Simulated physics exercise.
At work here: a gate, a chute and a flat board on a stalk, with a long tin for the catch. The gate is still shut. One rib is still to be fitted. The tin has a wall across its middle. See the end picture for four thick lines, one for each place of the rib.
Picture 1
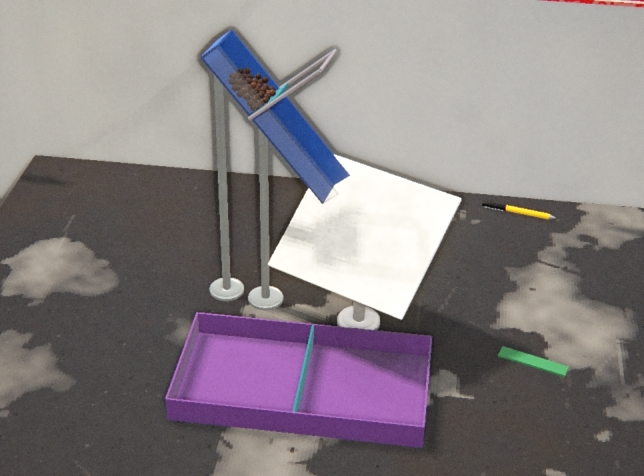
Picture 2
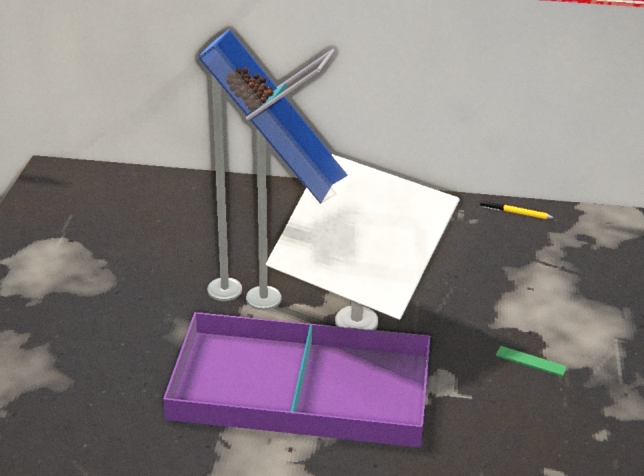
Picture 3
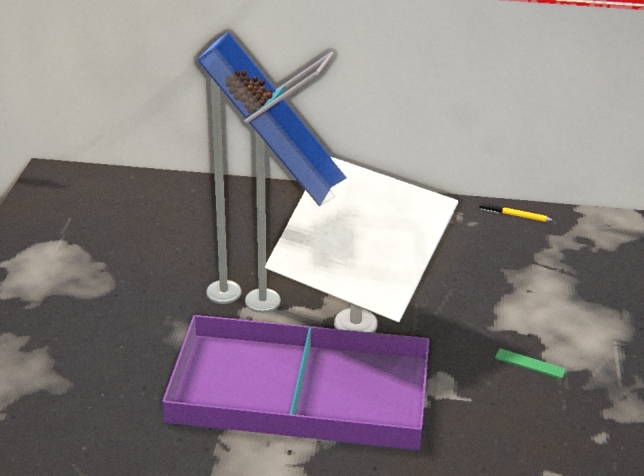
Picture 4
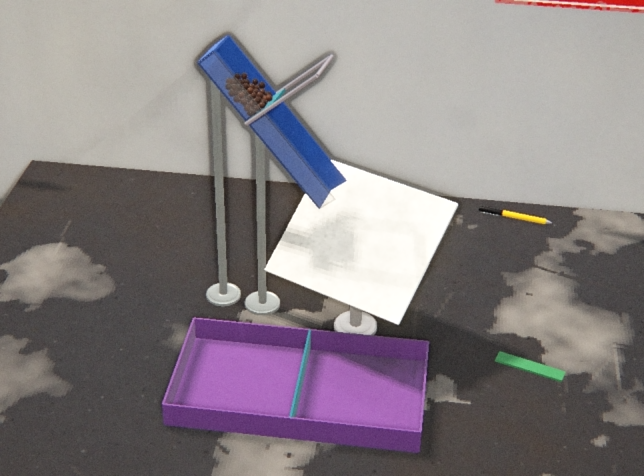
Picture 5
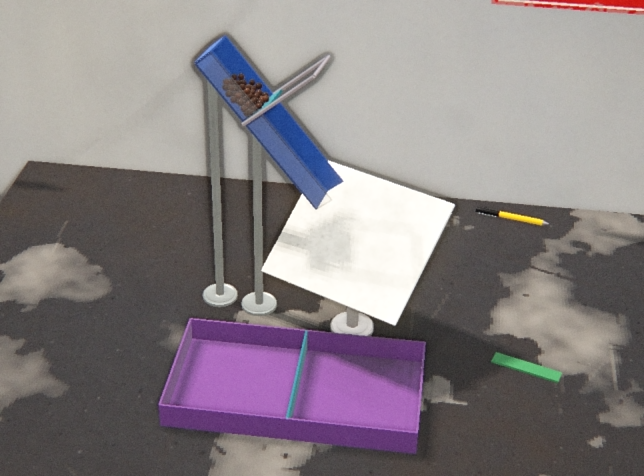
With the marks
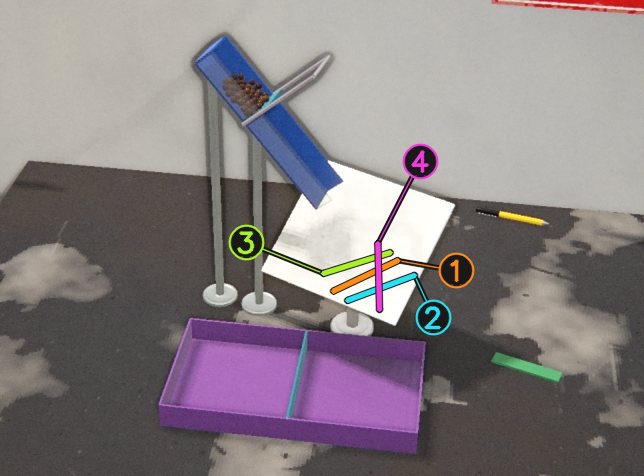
A steep blue chute on thin stands held a small heap of brown balls behind its gate, above a tilted white board and a divided purple tray, and nothing moved except the view, drifting slightly.
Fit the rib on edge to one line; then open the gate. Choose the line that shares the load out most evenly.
The best line is 2.
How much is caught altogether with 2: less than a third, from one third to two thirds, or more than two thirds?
It is more than two thirds.
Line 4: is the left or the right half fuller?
The right half.
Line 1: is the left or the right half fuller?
More lands on the left.
On the marked copy, line 1 from (397, 260) to (333, 291); line 2 from (414, 275) to (347, 300); line 3 from (390, 252) to (323, 273); line 4 from (377, 243) to (379, 309).
With 1, of what is caught, nearly all in the left half, a small part in the right.
With 2, of what is caught, about half in the left half, about half in the right.
With 3, of what is caught, most in the left half, about a quarter in the right.
With 4, of what is caught, a small part in the left half, nearly all in the right.
